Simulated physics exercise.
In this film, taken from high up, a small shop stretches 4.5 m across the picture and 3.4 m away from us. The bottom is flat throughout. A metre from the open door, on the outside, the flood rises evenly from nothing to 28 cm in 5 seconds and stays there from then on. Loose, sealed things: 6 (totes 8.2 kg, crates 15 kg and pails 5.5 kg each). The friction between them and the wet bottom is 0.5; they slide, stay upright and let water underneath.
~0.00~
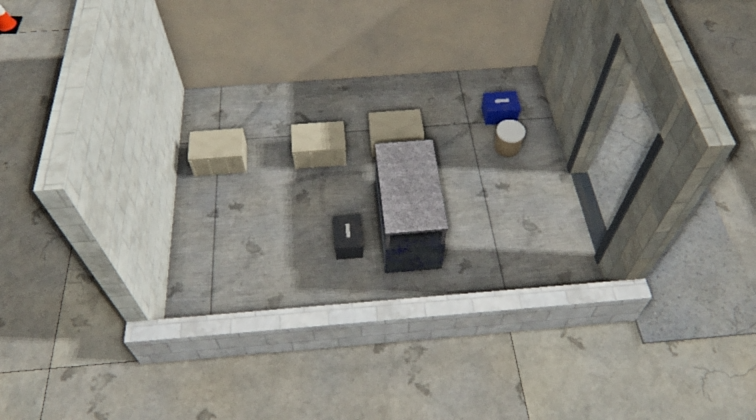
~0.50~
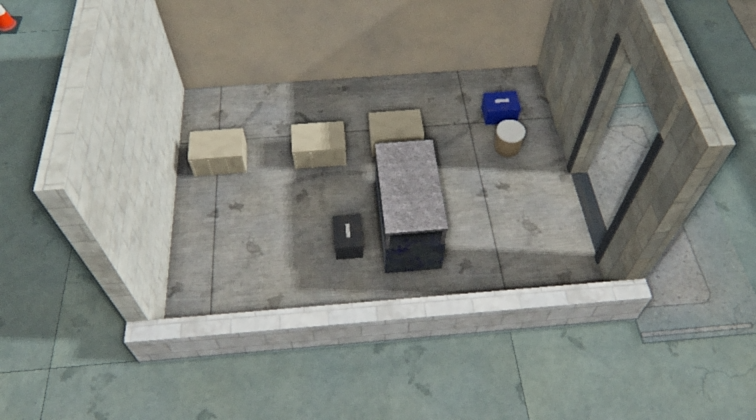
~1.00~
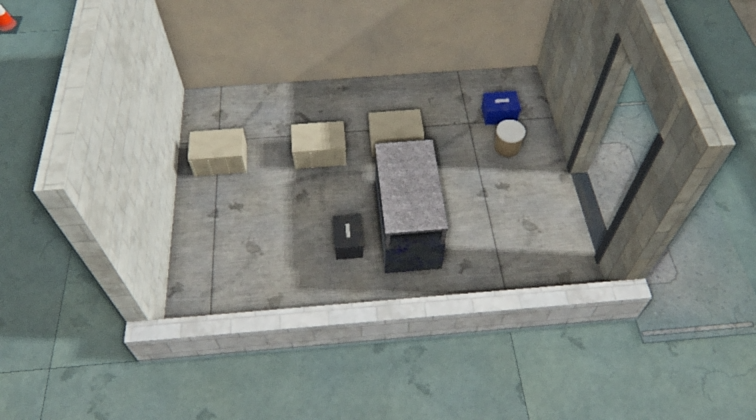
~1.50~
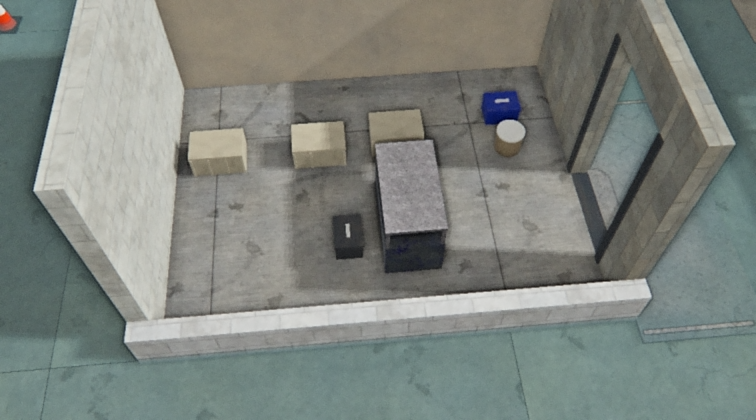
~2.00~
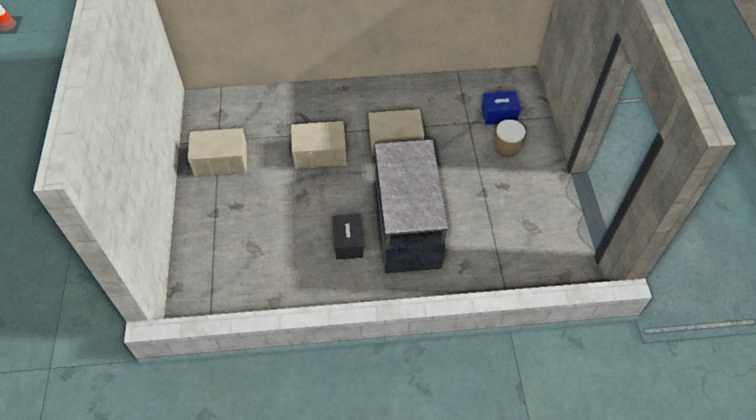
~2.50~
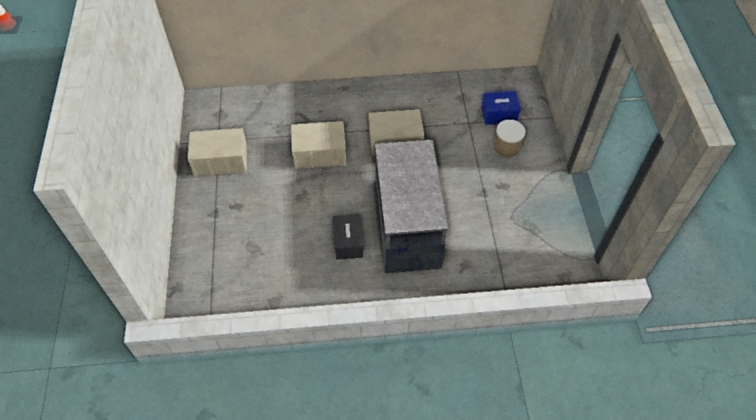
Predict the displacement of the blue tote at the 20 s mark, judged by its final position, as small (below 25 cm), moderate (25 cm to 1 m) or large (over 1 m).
Moderate.
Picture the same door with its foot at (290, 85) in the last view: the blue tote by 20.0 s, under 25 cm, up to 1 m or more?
Result for the blue tote: Large displacement.
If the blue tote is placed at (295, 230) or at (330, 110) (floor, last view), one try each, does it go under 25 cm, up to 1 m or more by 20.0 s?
At the first spot it edges a bit, and at the second it winds up well off.
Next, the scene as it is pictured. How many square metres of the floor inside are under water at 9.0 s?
Somewhere about 14 m2, give or take.
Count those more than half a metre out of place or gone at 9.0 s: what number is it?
I make it 1 by then.
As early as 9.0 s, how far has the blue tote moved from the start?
About 0 cm.
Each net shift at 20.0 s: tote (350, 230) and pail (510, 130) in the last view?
150 cm and 80 cm respectively.
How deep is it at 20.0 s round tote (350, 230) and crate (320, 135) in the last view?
Roughly 23 and 21 cm.
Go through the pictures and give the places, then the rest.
In the first frame, the blue tote at (502, 101), on the bottom; water covers 0.0 m2; 0 of 6 have shifted.
In the second frame, the blue tote at (502, 101), on the bottom; water covers 0.0 m2; 0 of 6 have shifted.
In the third frame, the blue tote at (502, 101) rests on the ground; water covers 0.0 m2; 0 of 6 have shifted.
In the fourth frame, the blue tote at (502, 101), on the bottom; water covers 0.0 m2; 0 of 6 have shifted.
In the fifth frame, the blue tote at (502, 101) rests on the ground; 0.0 m2 under water; 0 of 6 have shifted.
In the sixth frame, the blue tote at (502, 101), on the bottom; water covers 0.6 m2; 0 of 6 have shifted.
After 4.0 s the blue tote is near (502, 101), 0.0 m from its start, aground; 0 afloat.
After 9.0 s the blue tote is near (502, 101), 0.0 m from its start, aground; 2 afloat.
After 16.0 s the blue tote is near (466, 103), 0.5 m from its start, afloat; 6 afloat.
After 20.0 s the blue tote is near (461, 117), 0.6 m from its start, afloat; 6 afloat.
